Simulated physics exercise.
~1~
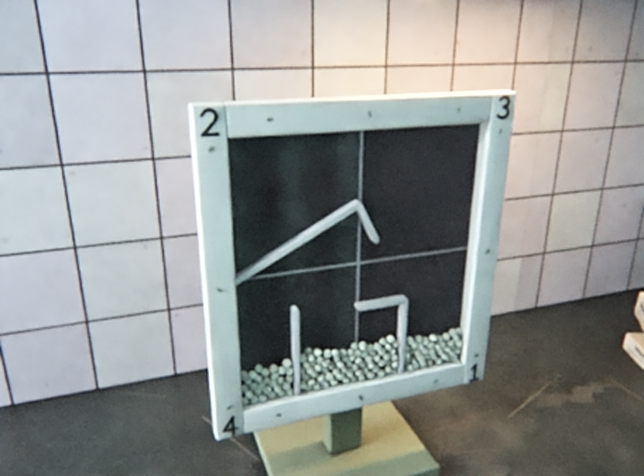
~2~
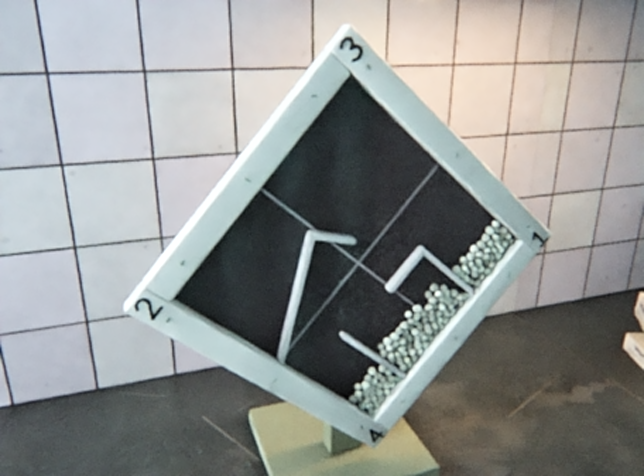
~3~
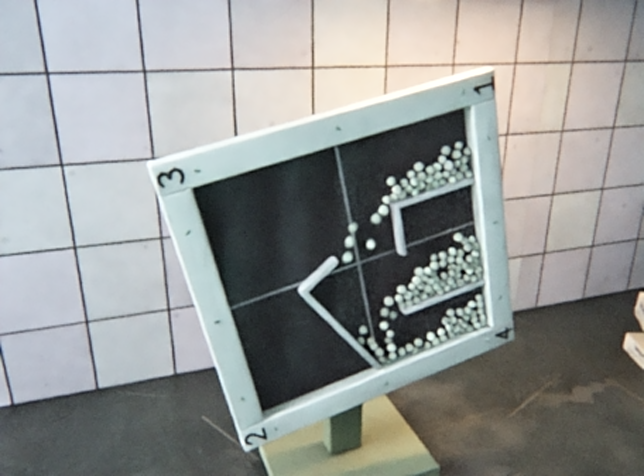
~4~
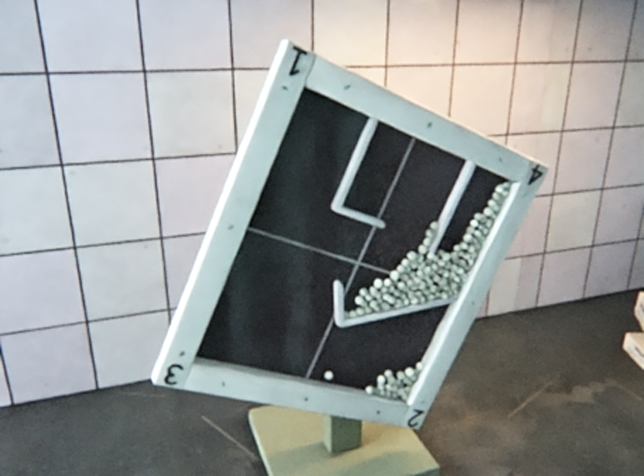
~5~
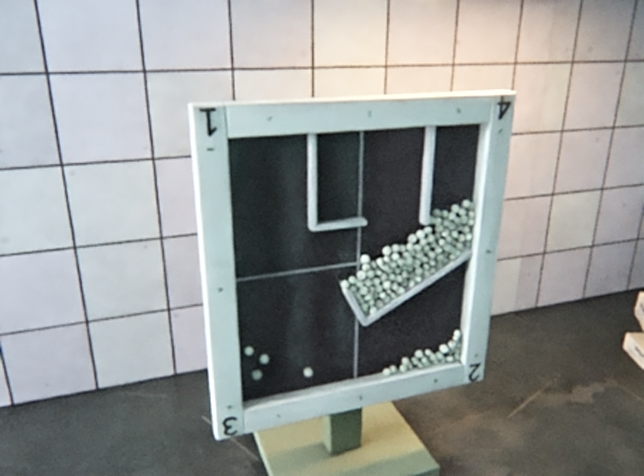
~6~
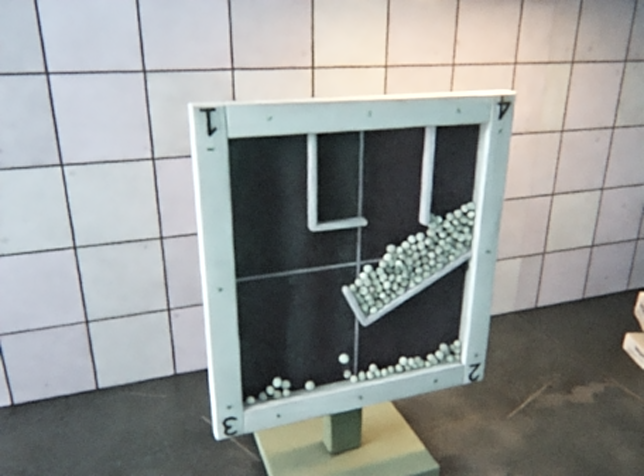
Against a white tiled wall, a square white-framed case of small pale balls turned anticlockwise until it was upside down; the balls tumbled across its inner ledges, most ending heaped on a slanting one at right, the rest scattered along the bottom.
